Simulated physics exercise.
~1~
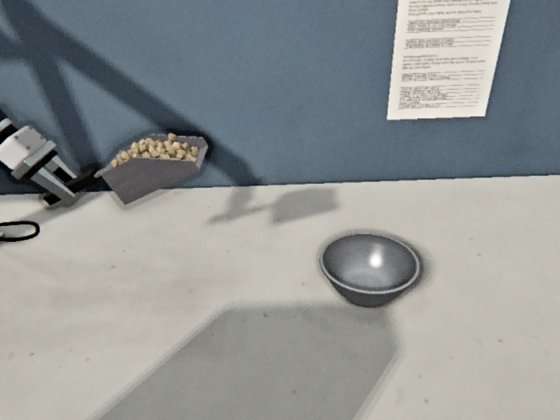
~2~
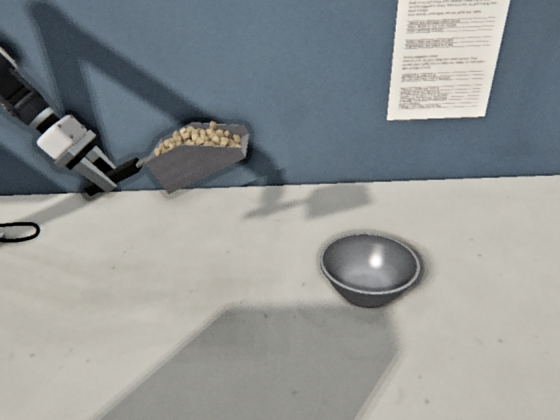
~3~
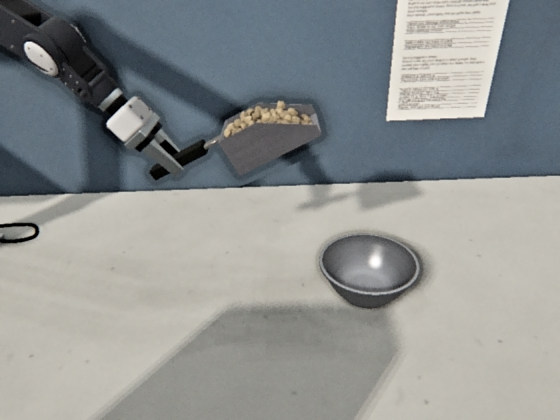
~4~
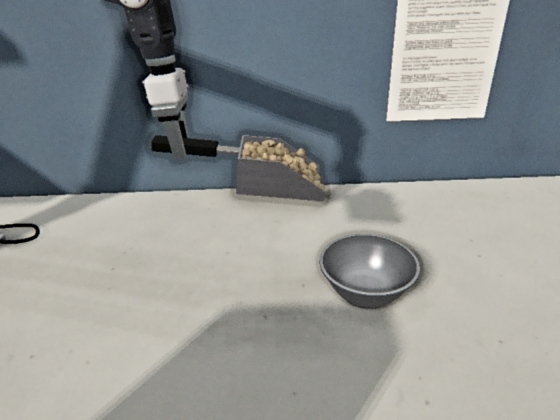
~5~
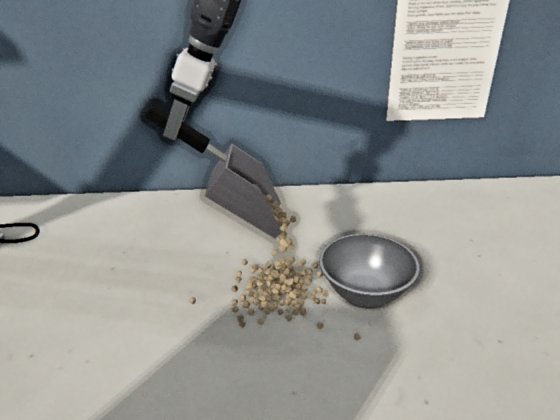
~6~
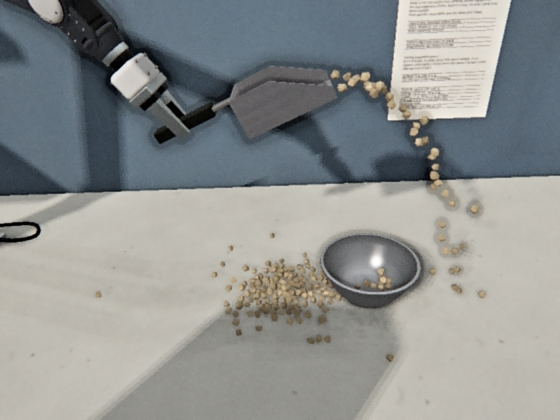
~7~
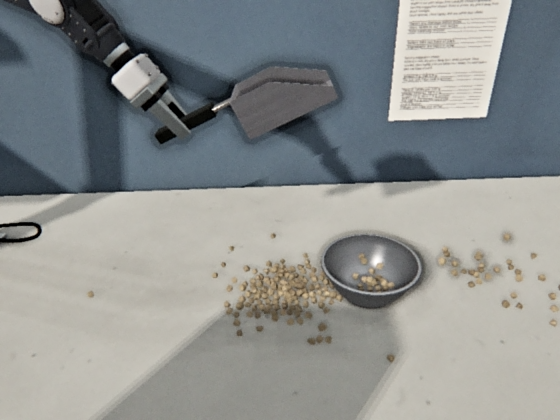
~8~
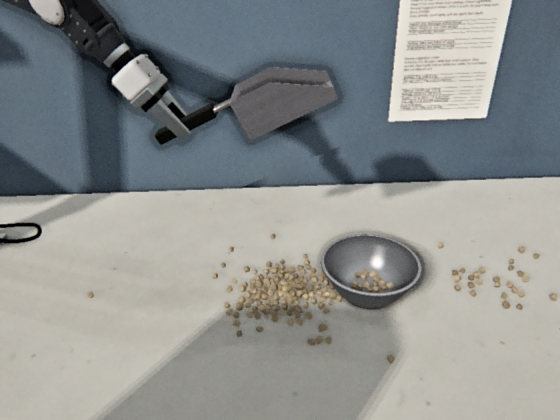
Above a pale table, a robot arm tips a scoop, spilling most pebbles around a bowl.
